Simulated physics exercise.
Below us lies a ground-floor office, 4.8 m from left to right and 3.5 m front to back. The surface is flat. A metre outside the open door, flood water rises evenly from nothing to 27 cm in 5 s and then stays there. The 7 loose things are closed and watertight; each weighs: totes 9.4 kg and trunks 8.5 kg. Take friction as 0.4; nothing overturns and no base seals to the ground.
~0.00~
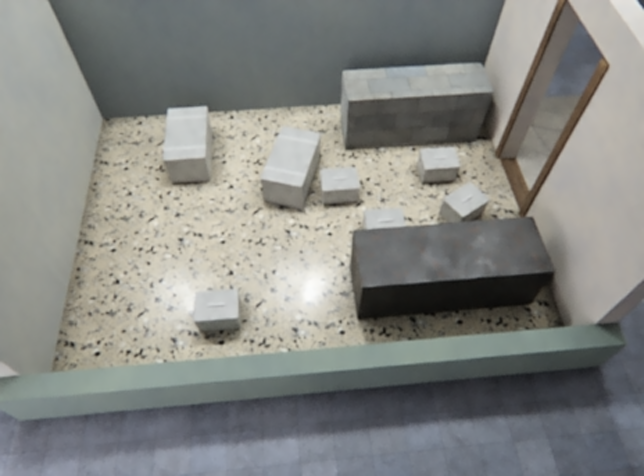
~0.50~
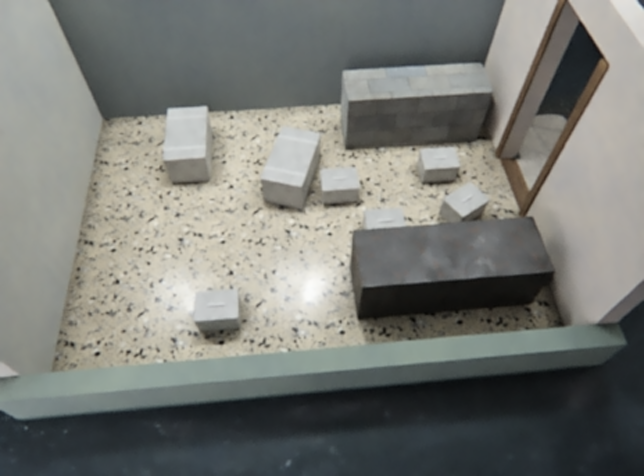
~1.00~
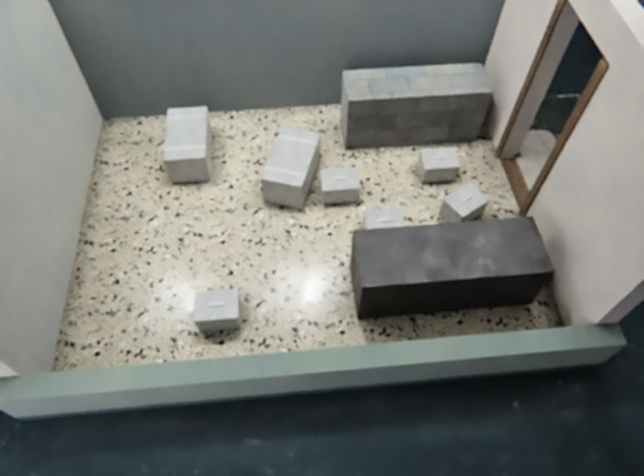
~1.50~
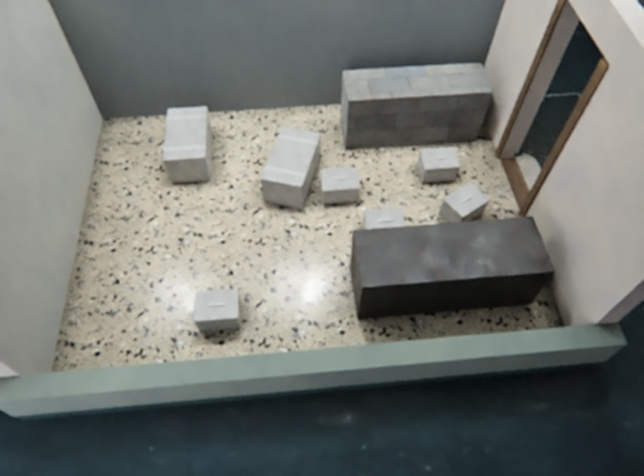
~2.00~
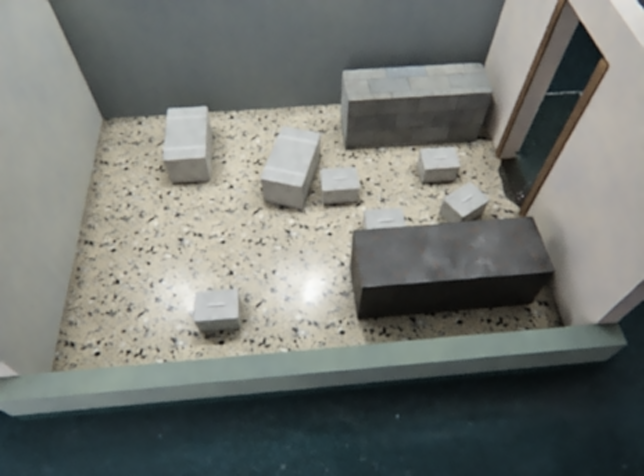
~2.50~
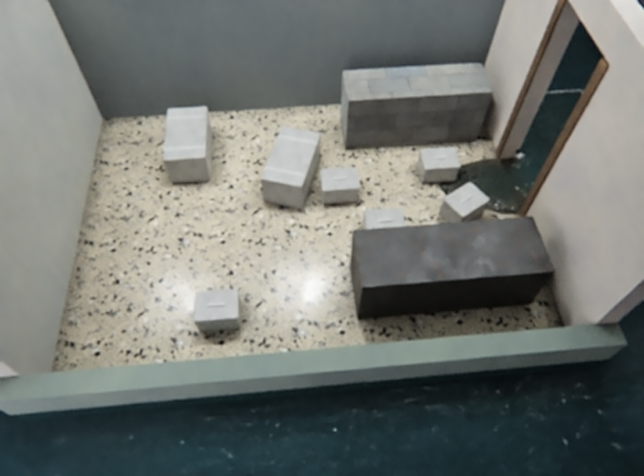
Dark water covering the ground outside a speckled-floor room, then seeping in through the open doorway at right as pale boxes stay still.
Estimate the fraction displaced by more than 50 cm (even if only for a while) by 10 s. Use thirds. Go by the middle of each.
Share: Two thirds or above.
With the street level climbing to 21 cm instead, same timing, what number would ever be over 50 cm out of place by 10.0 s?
Then 6.
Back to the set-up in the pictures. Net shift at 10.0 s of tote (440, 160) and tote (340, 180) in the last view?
In that order: 200 cm, 300 cm.
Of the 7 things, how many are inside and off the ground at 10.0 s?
5 of them.
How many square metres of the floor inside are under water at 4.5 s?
Some 3.5 m2.
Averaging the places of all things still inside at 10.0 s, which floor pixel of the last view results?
Around (163, 238).
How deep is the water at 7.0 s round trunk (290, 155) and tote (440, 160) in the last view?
About 5 and 3 cm.
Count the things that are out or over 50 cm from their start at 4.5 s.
I count 1.
After 3.5 s 0 of 7 are over 50 cm from their spots; 0 afloat.
After 4.5 s 1 of 7 are over 50 cm from their spots; 0 afloat.
After 7.0 s 5 of 7 are over 50 cm from their spots; 2 afloat.
After 10.0 s 5 of 7 are over 50 cm from their spots, and 6 have been at some point; 5 afloat.
